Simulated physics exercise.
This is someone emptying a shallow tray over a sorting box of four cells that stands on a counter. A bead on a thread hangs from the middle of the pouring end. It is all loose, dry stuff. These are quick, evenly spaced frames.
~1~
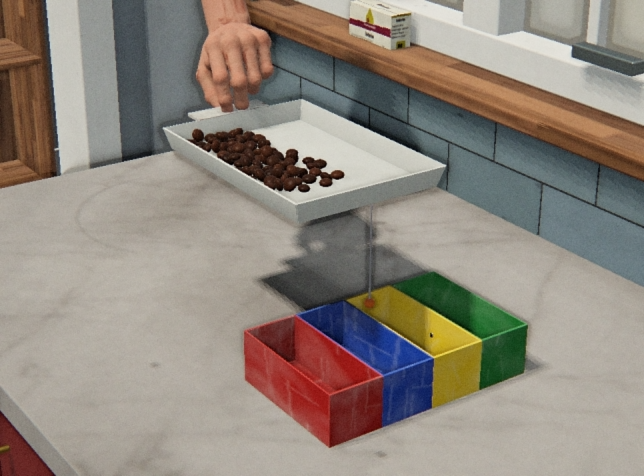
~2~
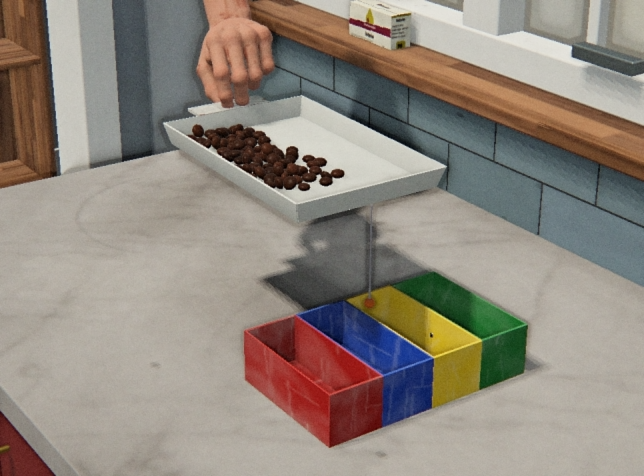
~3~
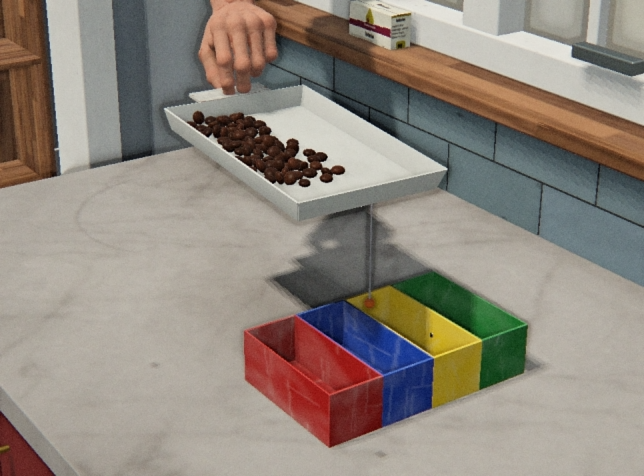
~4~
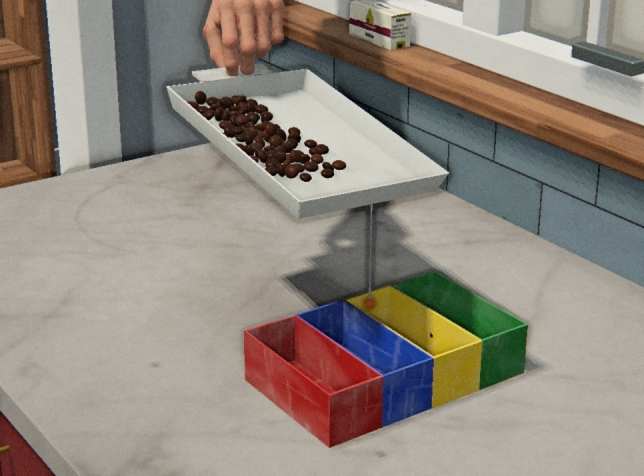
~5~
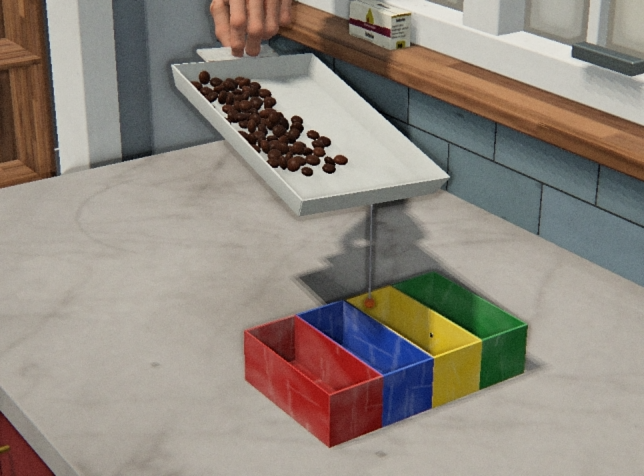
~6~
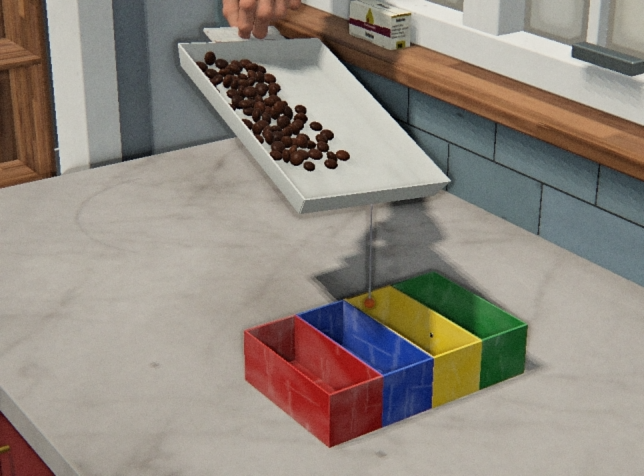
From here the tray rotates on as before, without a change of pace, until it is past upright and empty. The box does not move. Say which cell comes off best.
It favours the green compartment.
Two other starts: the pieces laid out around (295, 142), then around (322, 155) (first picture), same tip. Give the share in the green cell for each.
First some 60, then 60 per cent.
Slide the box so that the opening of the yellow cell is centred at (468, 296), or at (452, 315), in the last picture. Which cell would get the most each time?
At the first place the cell in blue, at the second the yellow one.
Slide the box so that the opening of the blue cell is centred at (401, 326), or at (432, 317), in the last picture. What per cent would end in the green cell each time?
About 10 and 0 per cent.
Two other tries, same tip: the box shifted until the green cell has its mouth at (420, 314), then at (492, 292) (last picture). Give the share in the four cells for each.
About 60 and 100 per cent.
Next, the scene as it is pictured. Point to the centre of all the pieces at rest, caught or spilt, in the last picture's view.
Near (455, 358).
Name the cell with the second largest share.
Next in line is that yellow cell.
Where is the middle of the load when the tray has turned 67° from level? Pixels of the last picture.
Near (406, 190).
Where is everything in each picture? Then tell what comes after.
In the first frame, corners of the pouring end at (298, 201) and (437, 165), level; middle of the load at (256, 160), flat chocolate drops; bead on its thread at (369, 303); red cell at (356, 406); blue cell at (407, 387); yellow cell at (456, 369); green cell at (503, 352).
In the second frame, corners of the pouring end at (298, 200) and (437, 166), level; middle of the load at (256, 157).
In the third frame, corners of the pouring end at (300, 199) and (438, 168), tipped barely, lowest at the right corner; middle of the load at (257, 149).
In the fourth frame, corners of the pouring end at (302, 197) and (440, 171), tipped a little, lowest at the right corner; middle of the load at (258, 136).
In the fifth frame, corners of the pouring end at (304, 196) and (441, 174), tipped clearly, lowest at the right corner; middle of the load at (261, 123).
In the sixth frame, corners of the pouring end at (307, 195) and (442, 177), tipped clearly, lowest at the right corner; middle of the load at (265, 111); red cell at (356, 406); blue cell at (407, 387); yellow cell at (456, 369); green cell at (503, 352).
Soon after the last picture, tray tipped steeply; most on the tray; a small part falling or outside the box.
A little later, tray tipped past a quarter turn; a small part on the tray; about half in the green cell; about a quarter in the yellow cell; a stray few in the blue cell; about a quarter falling or outside the box.
Later still, tray tipped past a quarter turn; about half in the green cell; about a third in the yellow cell; a small part in the blue cell; a stray few falling or outside the box.
At rest, tray tipped past a quarter turn; about half in the green cell; about a third in the yellow cell; a small part in the blue cell; none in the red cell; a stray few outside the box.
